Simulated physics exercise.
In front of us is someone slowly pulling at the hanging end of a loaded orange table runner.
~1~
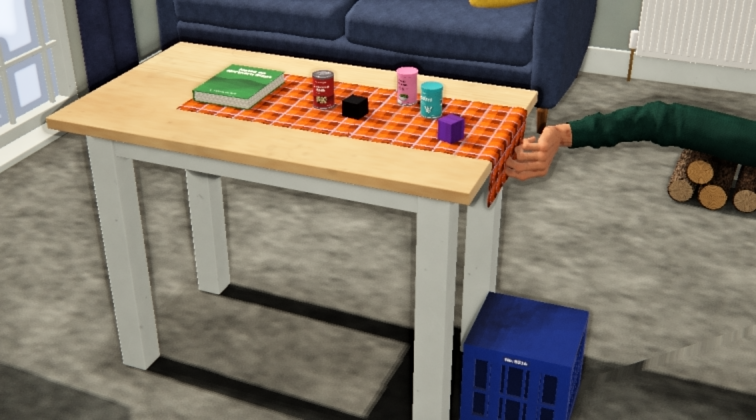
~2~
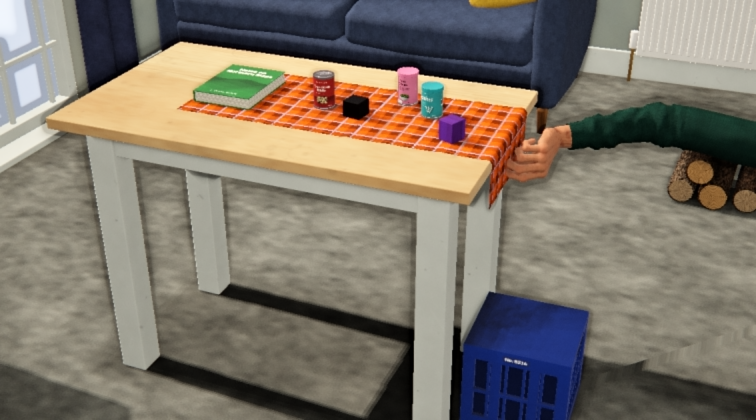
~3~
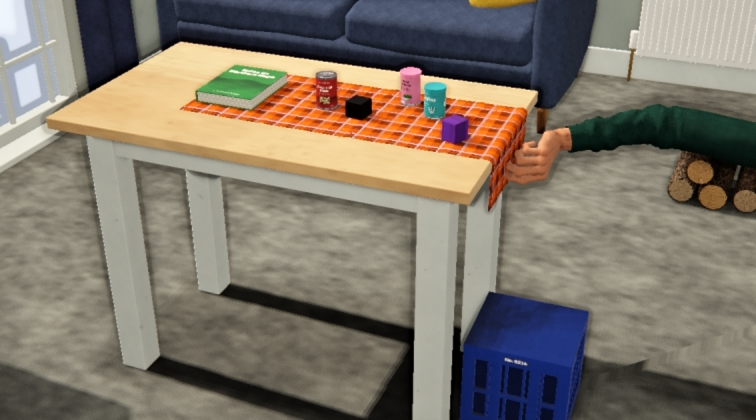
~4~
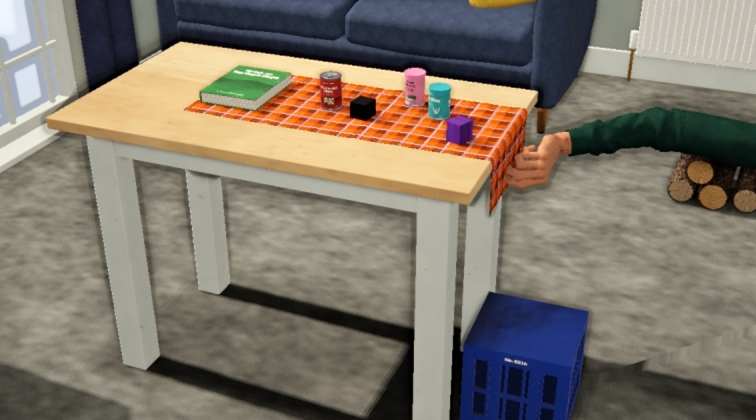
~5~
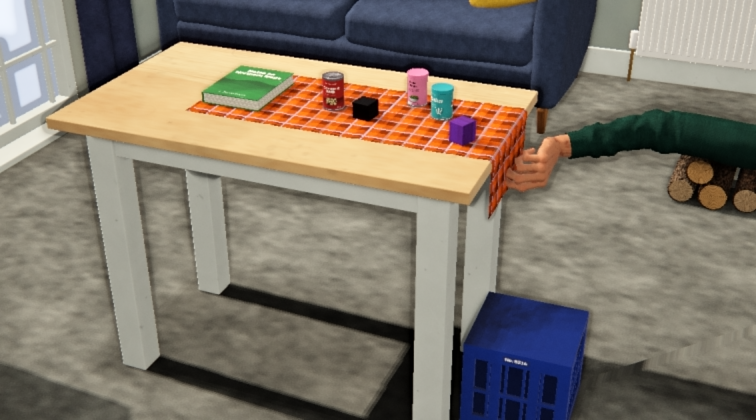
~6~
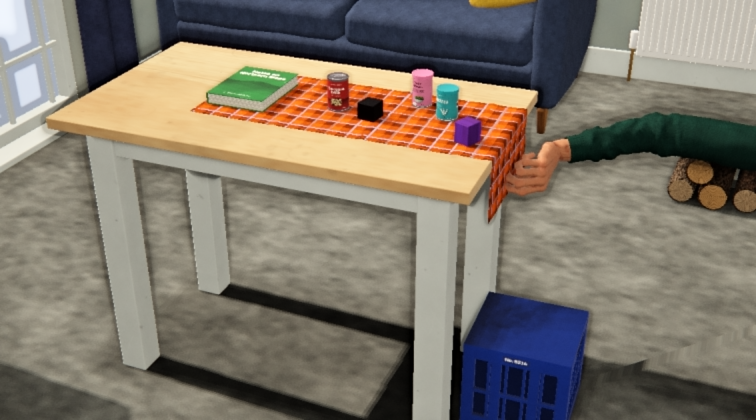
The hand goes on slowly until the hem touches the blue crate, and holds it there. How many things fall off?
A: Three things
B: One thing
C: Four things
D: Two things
C, four things.
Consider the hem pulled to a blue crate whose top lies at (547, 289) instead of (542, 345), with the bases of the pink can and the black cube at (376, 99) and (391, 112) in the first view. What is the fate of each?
Outcome: Pink can keeps its perch; black cube keeps its perch.
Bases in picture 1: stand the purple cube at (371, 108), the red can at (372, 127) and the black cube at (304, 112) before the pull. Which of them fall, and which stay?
The purple cube ends up off the top, the red can ends up off the top, the black cube ends up on top still.
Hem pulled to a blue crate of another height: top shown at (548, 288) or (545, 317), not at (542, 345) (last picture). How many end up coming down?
First case 2, second 3.
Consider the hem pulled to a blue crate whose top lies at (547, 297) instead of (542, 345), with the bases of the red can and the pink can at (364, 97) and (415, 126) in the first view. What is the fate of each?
In the end the red can is still on top and the pink can is no longer on top.
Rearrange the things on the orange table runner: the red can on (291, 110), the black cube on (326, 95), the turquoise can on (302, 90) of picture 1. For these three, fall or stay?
Note: Red can kept on top; black cube kept on top; turquoise can kept on top.
Soon after, hem near (505, 252); purple cube gone.
Then, hem near (503, 297); purple cube, turquoise can and pink can gone.
At rest, hem on the crate; purple cube, turquoise can, pink can and black cube gone. It carries off four.
